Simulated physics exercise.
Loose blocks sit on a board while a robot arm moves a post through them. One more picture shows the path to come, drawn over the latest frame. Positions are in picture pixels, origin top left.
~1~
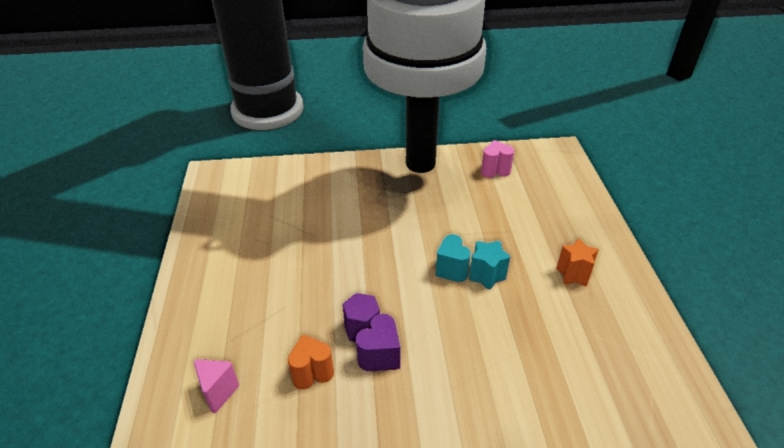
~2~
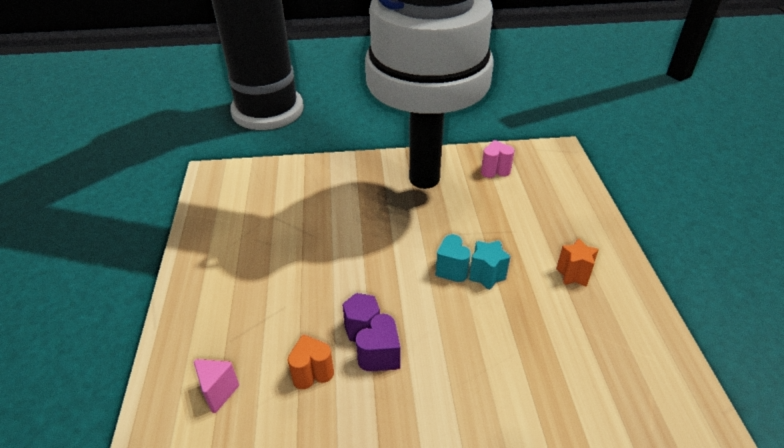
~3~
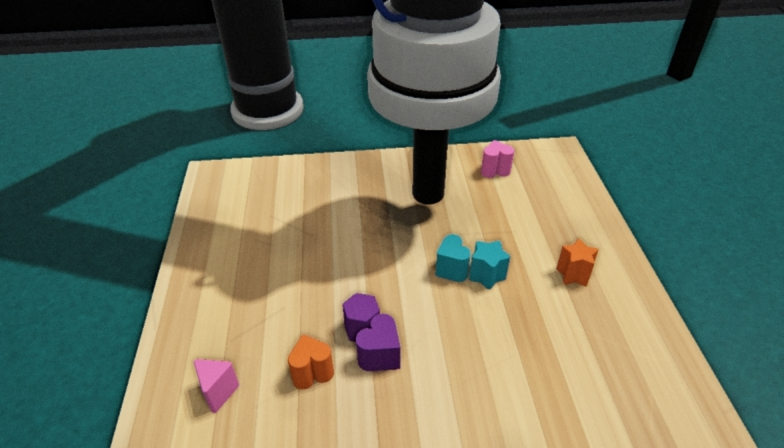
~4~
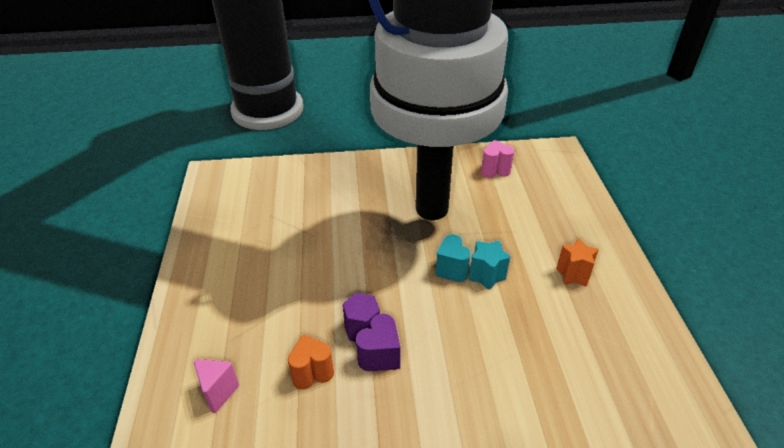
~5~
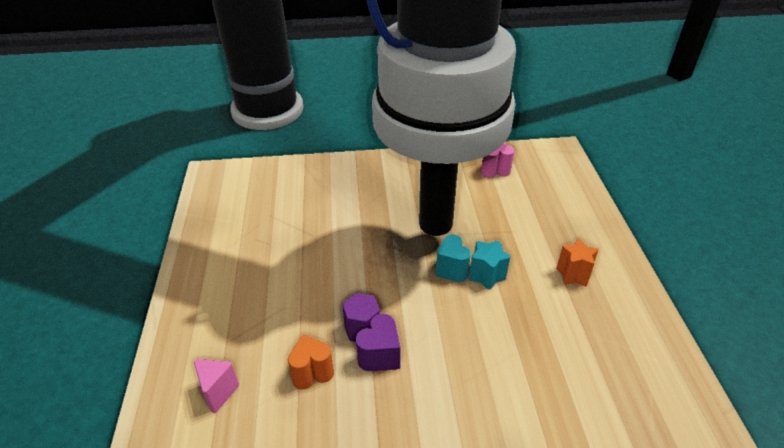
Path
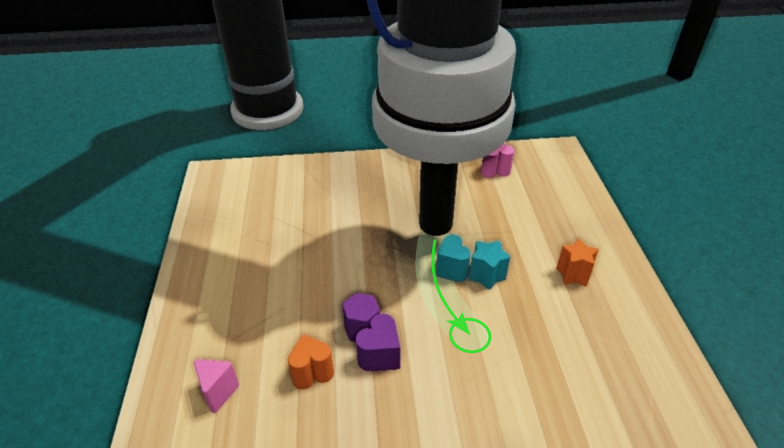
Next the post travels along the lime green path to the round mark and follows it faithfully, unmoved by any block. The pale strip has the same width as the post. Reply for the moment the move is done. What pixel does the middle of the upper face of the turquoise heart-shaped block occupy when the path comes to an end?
Answer: (504, 301).
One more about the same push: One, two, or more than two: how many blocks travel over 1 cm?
Moved: Just one.
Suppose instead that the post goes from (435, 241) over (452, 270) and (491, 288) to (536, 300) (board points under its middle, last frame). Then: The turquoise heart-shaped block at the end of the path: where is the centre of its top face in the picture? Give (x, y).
The centre of its top face lies at (480, 287).
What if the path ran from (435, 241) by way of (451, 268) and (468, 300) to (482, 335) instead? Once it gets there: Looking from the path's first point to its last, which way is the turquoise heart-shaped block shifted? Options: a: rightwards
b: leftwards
I choose a.
The line goes from (435, 241) via (433, 270) and (445, 303), ending at (470, 335).
The first path, step by step. One third of the way, post at (434, 256); turquoise heart-shaped block at (463, 268), turned 25° anticlockwise.
Two thirds of the way, post at (447, 289); turquoise heart-shaped block at (486, 289), turned 85° anticlockwise.
At the end, post at (472, 320); turquoise heart-shaped block at (504, 301), turned 165° anticlockwise; turquoise star-shaped block unmoved.
